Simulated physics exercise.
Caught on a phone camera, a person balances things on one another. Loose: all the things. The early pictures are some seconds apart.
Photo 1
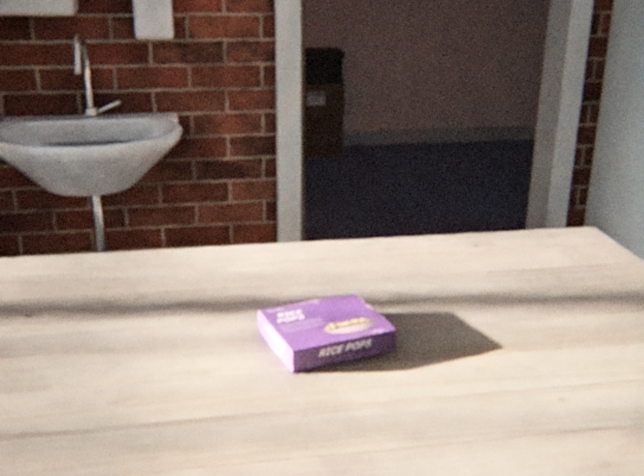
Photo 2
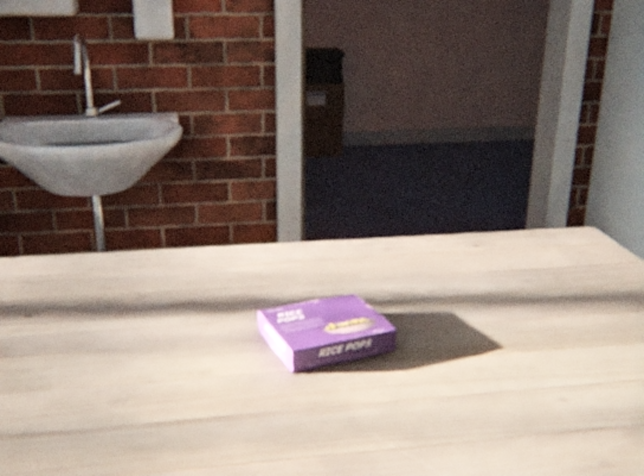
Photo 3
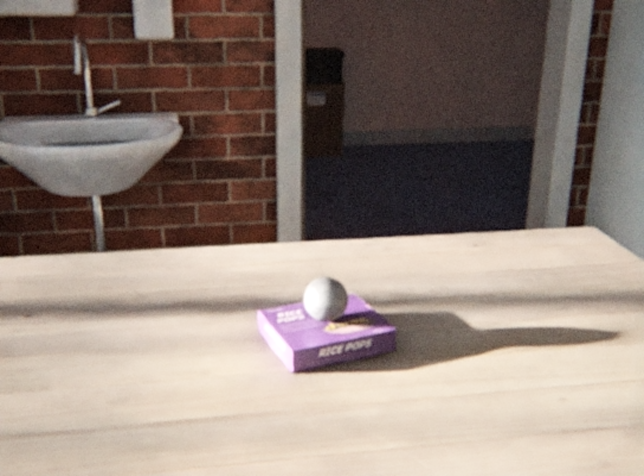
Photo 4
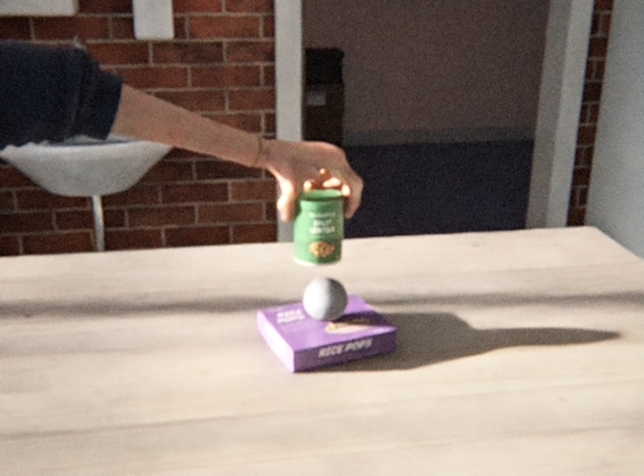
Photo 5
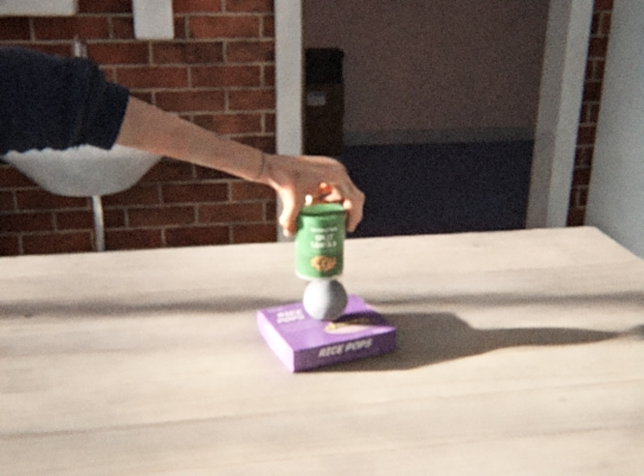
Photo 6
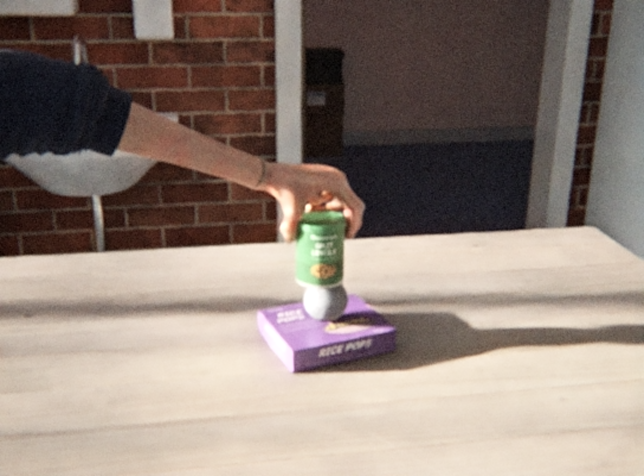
A grey ball appeared on top of the flat purple box on the table, then a hand reached in from the left and lowered a green pot onto the ball, keeping hold of it.
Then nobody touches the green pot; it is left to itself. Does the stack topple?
Yes: It doesn't stay intact.
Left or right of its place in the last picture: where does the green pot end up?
Leftwards.
Then, 0.40 s later than the last frame, green pot now fallen.
Then, 0.50 s later than the last frame, things are still on the move.
Then, 0.60 s later than the last frame, as before.
When it is over, fallen, green pot; the other 2 as before. End places, in pixels of the last picture, green pot near (181, 322). The pile loses its balance.
